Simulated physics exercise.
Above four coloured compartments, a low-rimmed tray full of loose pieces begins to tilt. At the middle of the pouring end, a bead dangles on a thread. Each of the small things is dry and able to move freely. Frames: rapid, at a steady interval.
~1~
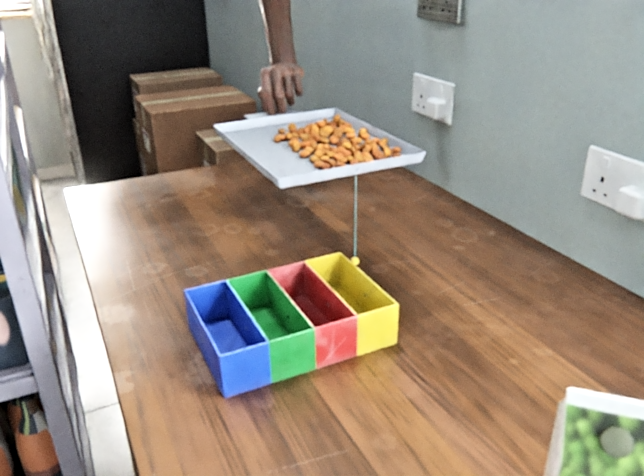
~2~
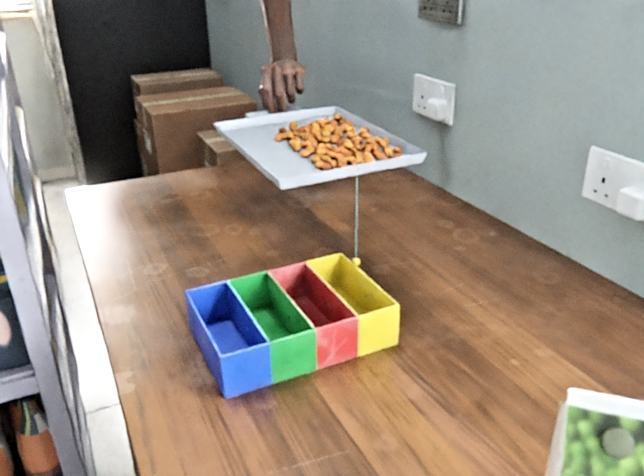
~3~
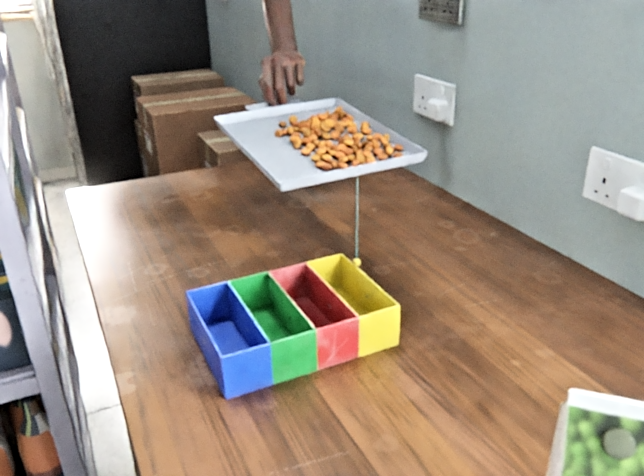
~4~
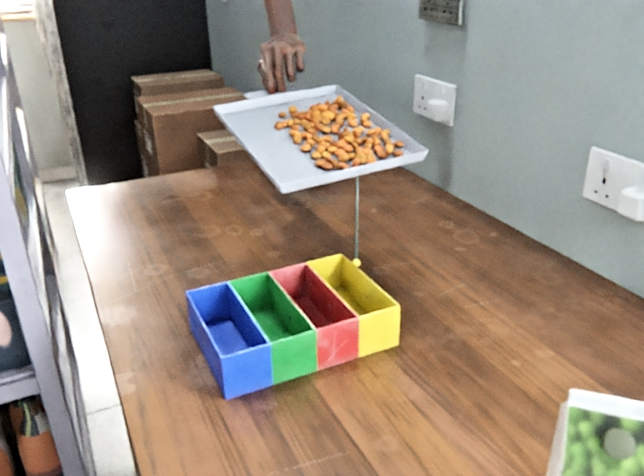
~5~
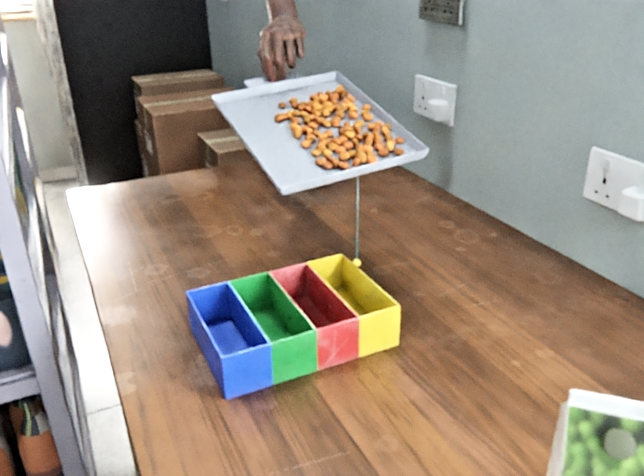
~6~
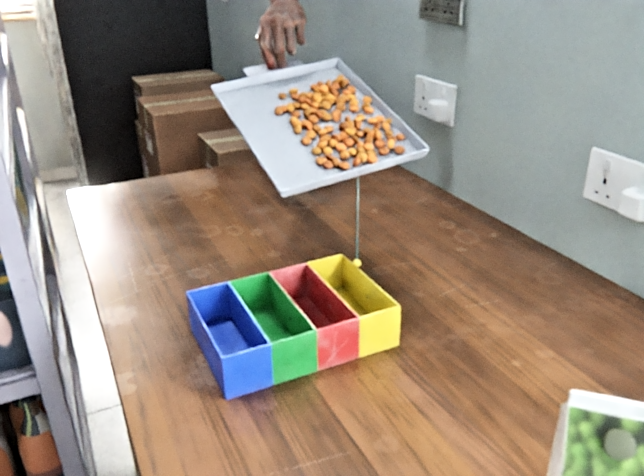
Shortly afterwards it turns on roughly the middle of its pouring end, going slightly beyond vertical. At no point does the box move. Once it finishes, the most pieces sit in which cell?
In the red cell.
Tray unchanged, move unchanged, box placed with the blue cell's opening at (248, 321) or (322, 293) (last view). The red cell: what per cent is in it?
You'd get 40 in a hundred the first time and 10 in a hundred the second.
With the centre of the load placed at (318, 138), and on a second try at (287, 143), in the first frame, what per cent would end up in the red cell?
From the first start you get 50 in a hundred, from the second 50 in a hundred.
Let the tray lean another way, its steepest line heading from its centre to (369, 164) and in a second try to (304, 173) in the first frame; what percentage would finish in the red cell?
Shares: 0 %, then 50 %.
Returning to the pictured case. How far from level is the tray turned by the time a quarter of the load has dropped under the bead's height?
Reading: Some 75°.
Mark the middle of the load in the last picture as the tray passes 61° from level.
Somewhere about (335, 165).
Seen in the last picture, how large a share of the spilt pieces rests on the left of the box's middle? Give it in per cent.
Left share: Some 0 per cent.
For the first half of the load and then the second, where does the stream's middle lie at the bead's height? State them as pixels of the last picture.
Starting near (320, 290), moving on to near (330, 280).
Shortly afterwards, tray tipped steeply; all but a few on the tray; a little falling or outside the box.
Next, tray tipped right over; a little on the tray; near a third in the red cell; near a quarter in the yellow cell; a little in the green cell; near a quarter falling or outside the box.
Some moments later, tray tipped past a quarter turn; near half in the red cell; near a quarter in the yellow cell; a little in the green cell; a little falling or outside the box.
In the end, tray tipped past a quarter turn; near half in the red cell; near a quarter in the yellow cell; a little in the green cell; none at all in the blue cell; a little outside the box.
